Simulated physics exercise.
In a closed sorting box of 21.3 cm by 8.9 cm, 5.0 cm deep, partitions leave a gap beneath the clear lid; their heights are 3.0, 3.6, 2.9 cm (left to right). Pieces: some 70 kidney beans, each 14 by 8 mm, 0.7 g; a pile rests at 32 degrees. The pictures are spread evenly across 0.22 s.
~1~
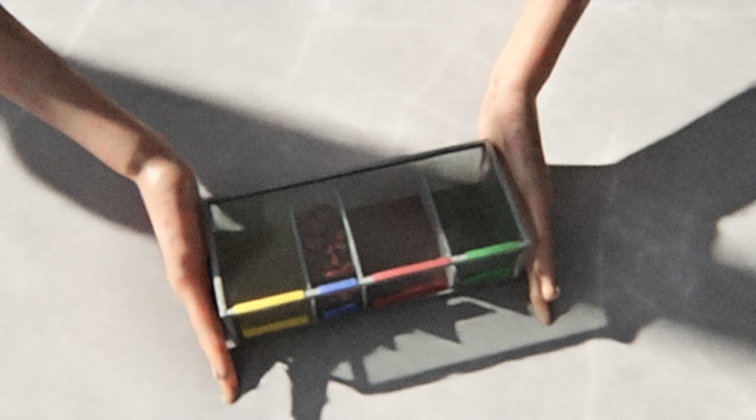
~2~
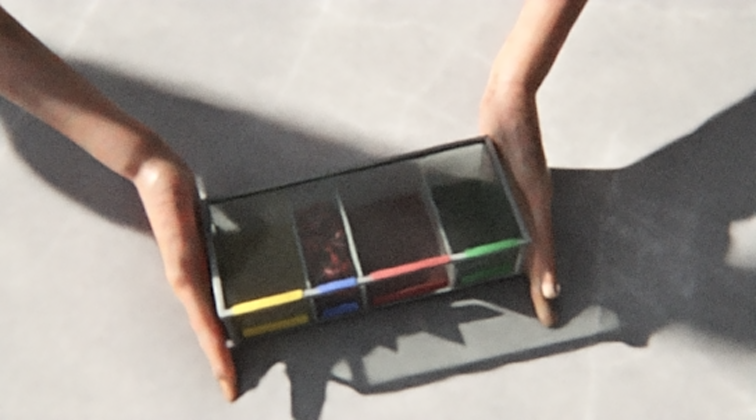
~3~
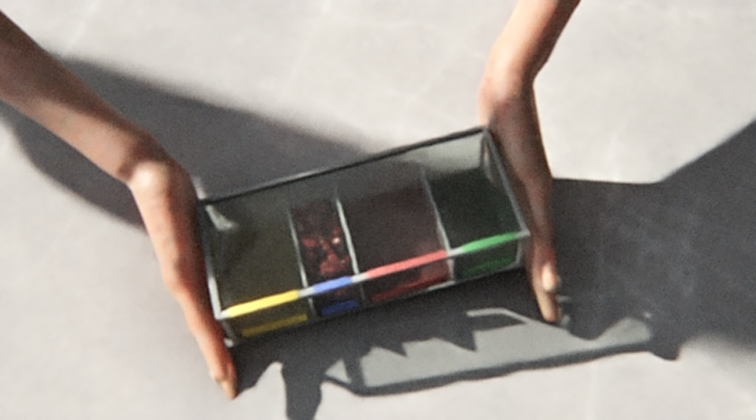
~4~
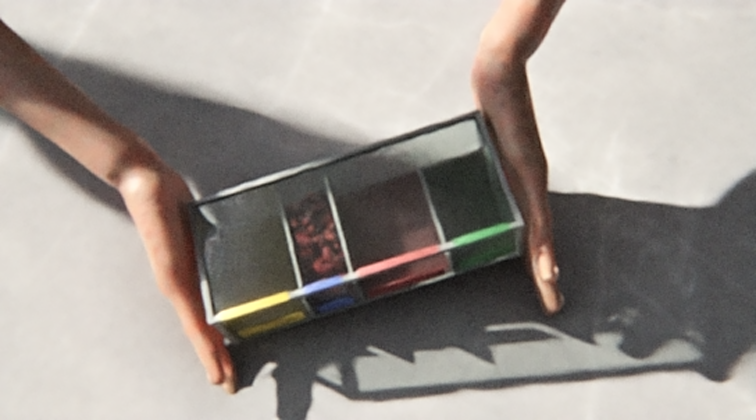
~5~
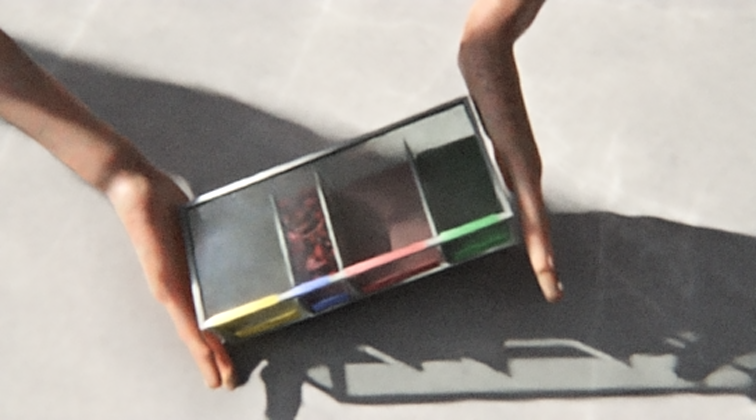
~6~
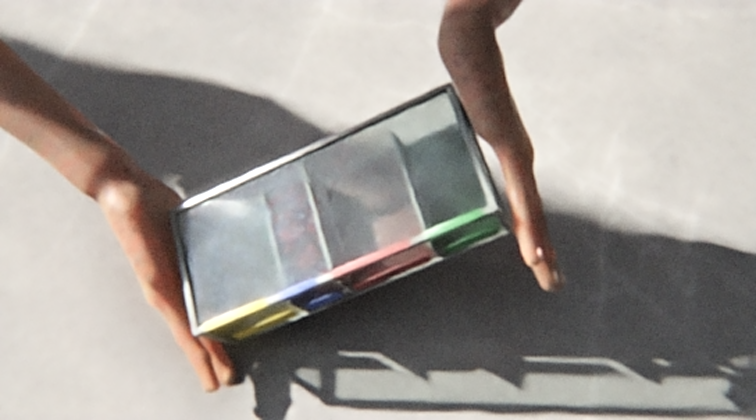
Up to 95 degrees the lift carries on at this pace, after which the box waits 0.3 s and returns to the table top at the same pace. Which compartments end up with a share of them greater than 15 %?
Red: Not greater. Blue: Greater. Green: Not greater. Yellow: Greater.
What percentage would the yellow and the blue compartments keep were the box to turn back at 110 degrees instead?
In per cent, yellow gets 90 and blue gets 10.
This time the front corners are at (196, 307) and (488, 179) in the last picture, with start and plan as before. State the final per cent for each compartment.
Red 0, blue 40, green 0, yellow 60.
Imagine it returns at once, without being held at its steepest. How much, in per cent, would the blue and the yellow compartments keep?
You'd end up with blue at 30 per cent and yellow at 70 per cent.
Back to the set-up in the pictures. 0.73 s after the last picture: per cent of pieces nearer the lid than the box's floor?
Share: Approx. 50 %.
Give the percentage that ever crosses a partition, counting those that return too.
That share comes to about 75 per cent.
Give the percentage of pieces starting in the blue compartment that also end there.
20 per cent, roughly.
Then, 0.73 s after the last picture, tilt 95 degrees; blue 40 %, yellow 60 %.
Then, 1.21 s after the last picture, tilt 51 degrees; blue 25 %, yellow 75 %.
Then, 1.77 s after the last picture, tilt 0 degrees; blue 25 %, yellow 75 %.
In the end, red 0 %, blue 25 %, green 0 %, yellow 75 %.
